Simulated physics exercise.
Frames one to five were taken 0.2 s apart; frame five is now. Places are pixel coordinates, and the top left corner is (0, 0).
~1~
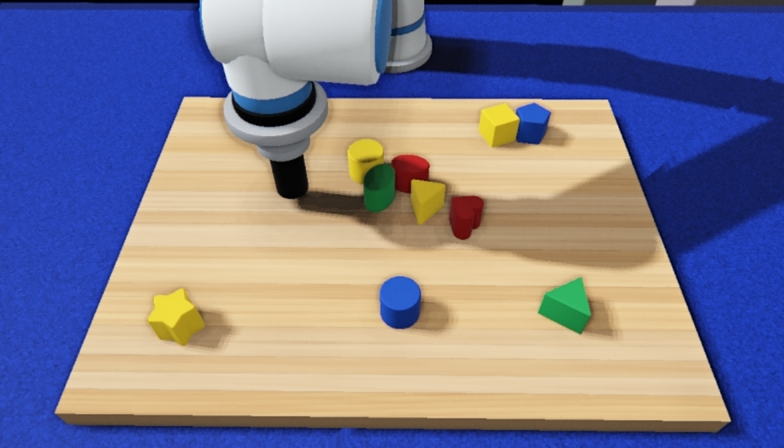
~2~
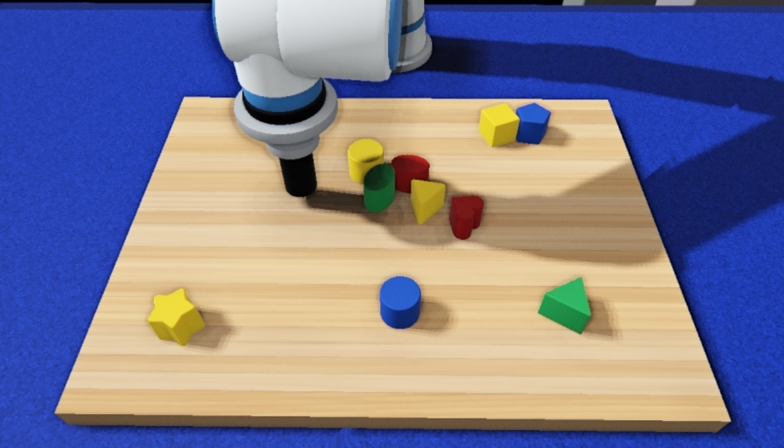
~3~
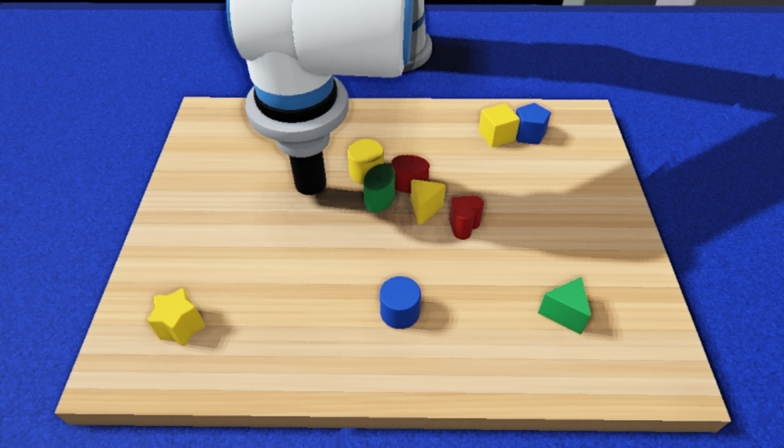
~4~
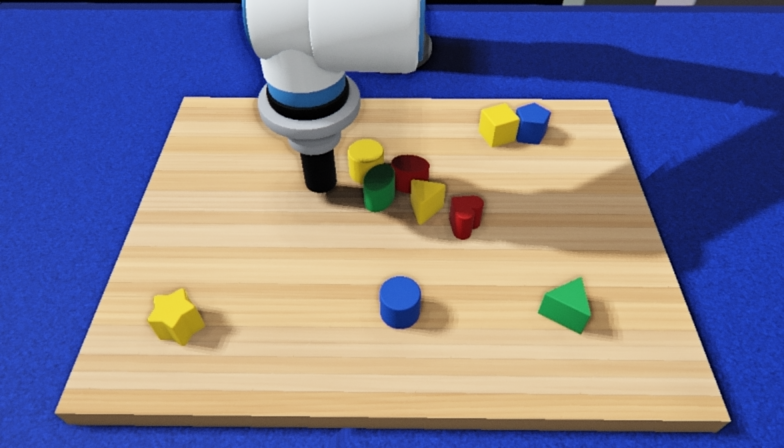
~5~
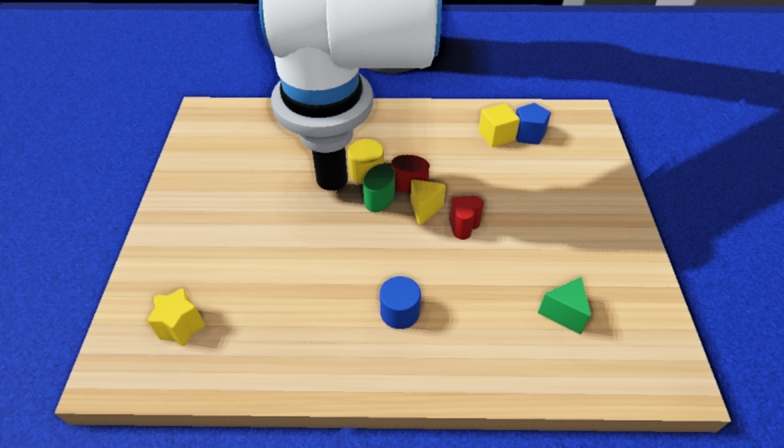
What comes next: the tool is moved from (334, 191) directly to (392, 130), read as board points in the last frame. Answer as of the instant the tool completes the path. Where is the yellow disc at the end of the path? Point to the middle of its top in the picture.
The spot you're after is about (411, 129) in the image.
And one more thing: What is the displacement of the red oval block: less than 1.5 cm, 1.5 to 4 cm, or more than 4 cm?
Overall it shifts less than 1.5 cm.
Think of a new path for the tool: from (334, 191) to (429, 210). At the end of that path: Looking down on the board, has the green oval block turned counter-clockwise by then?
Short answer: Yes.
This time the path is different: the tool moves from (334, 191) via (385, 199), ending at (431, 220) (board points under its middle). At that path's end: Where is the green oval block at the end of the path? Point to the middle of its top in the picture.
For the centre of its top, I'd go with (455, 183).
What follows on the original path. One third of the way, tool (355, 158); yellow disc (386, 140).
Two thirds of the way, tool (375, 138); yellow disc (407, 131).
At the end, tool (392, 119); yellow disc (411, 129); green oval block still; red oval block still.
